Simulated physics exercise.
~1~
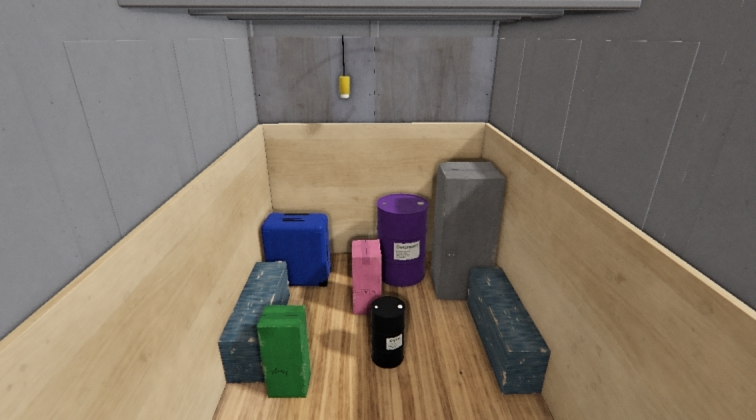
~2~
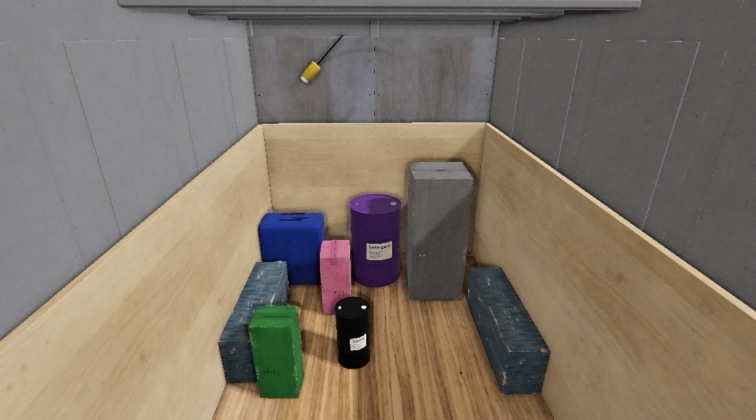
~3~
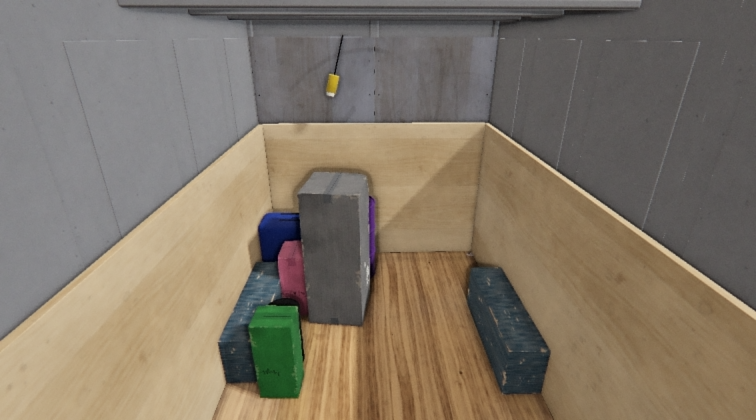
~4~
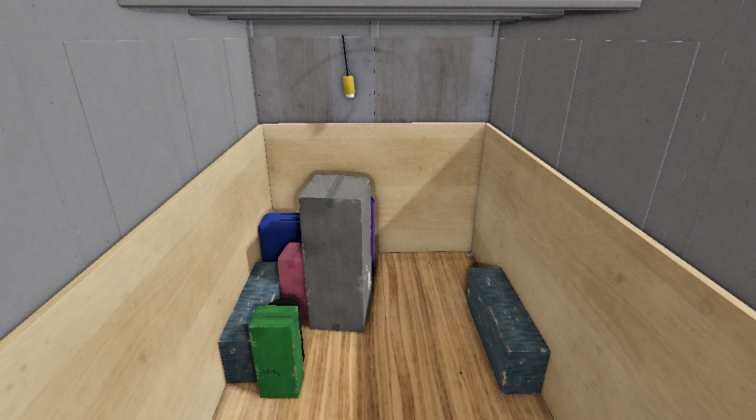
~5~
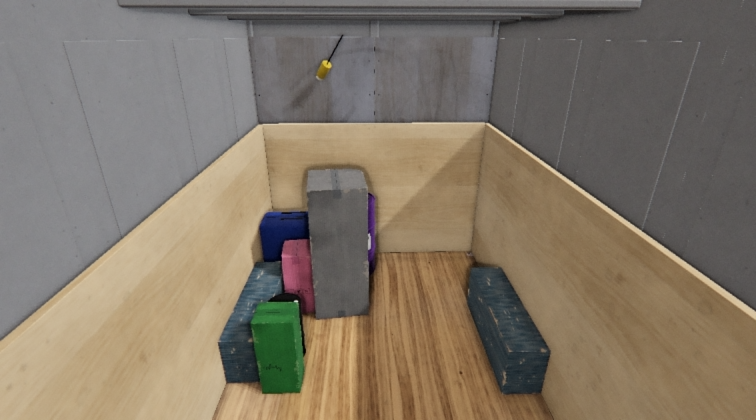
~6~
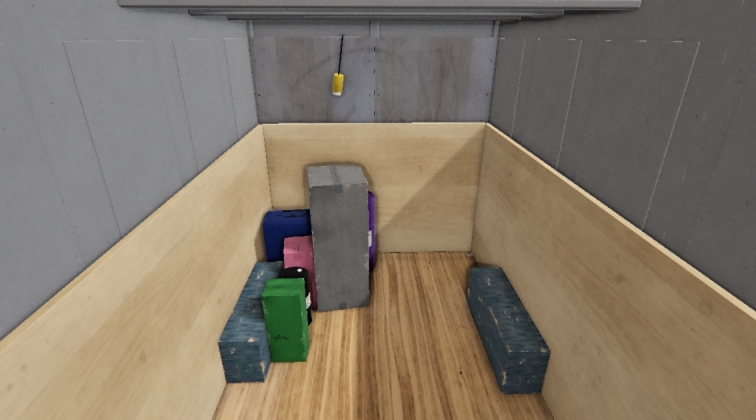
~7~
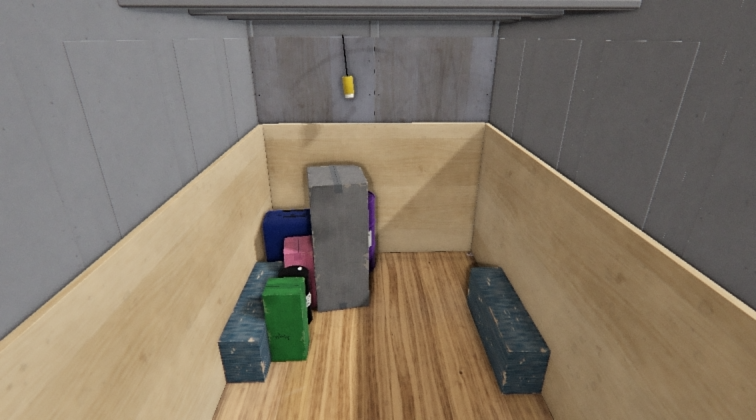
In the video, boxes, drums and a blue case stand in a van's load bay as a yellow lamp swings; the load slides left, then several items shift slightly towards the bulkhead, ending upright and clustered on the left, the tall grey box partly hiding the purple drum.
